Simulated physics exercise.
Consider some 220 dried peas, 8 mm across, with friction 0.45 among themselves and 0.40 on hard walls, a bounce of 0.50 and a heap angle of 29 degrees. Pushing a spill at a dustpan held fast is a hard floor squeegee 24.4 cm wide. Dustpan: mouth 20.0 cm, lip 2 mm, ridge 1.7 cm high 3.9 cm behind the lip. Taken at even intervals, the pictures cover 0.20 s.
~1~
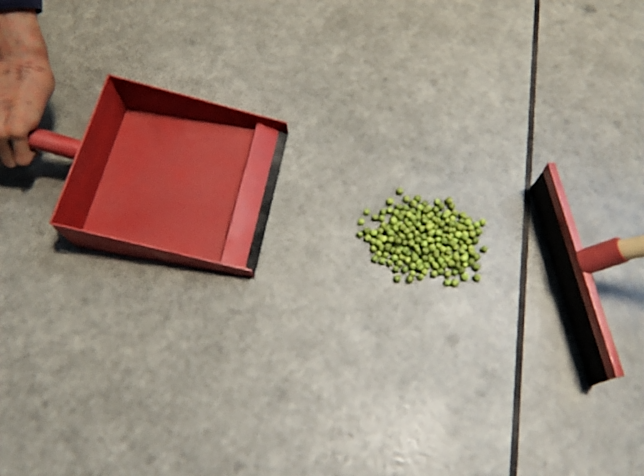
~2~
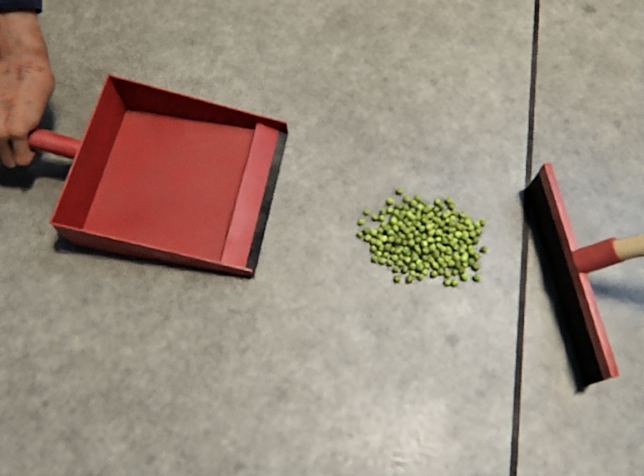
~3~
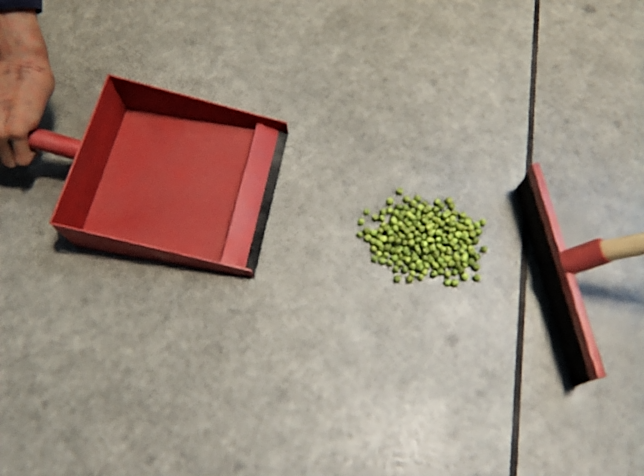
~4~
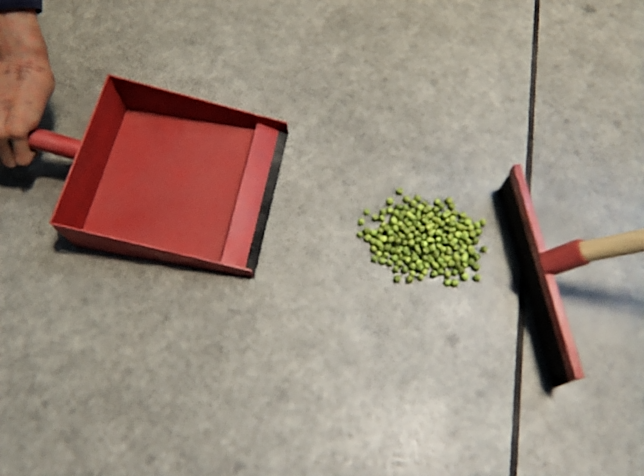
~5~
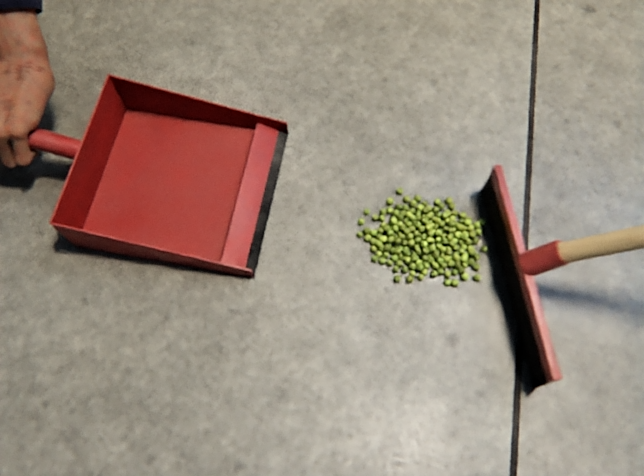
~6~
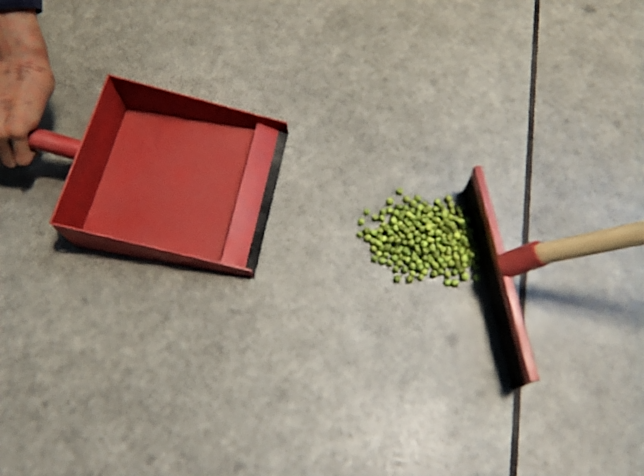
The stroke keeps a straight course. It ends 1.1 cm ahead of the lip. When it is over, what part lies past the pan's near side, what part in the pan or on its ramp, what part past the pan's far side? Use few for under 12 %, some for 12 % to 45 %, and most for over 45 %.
Past the pan's near side: Some, in the pan or on its ramp: Some, past the pan's far side: Few.
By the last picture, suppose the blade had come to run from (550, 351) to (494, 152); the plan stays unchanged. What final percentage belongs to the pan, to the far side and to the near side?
The pan gets 5, the far side 0 and the near side 20.
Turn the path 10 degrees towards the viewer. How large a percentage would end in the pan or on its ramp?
About 10 percent would end up there.
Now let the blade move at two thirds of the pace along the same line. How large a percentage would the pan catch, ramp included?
It would come to roughly 15 percent.
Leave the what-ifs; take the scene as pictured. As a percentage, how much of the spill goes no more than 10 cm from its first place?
I'd guess some 0 per cent.
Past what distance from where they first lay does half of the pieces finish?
About 20 cm.
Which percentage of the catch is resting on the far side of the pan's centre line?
Something like 10 per cent of the catch.
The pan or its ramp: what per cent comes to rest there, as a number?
Roughly 15 percent.
Then, 0.21 s after the last picture, middle of the blade 16 cm from the lip; 0 % over the lip, far side 0 %, near side 15 %.
Then, 0.35 s after the last picture, middle of the blade 8 cm from the lip; 0 % over the lip, far side 0 %, near side 25 %.
Then, 0.62 s after the last picture, middle of the blade 5 cm from the lip; 20 % over the lip, far side 0 %, near side 35 %.
In the end, near side 35 %, pan 15 %, far side 0 %, in front of the lip or behind the blade 45 %.
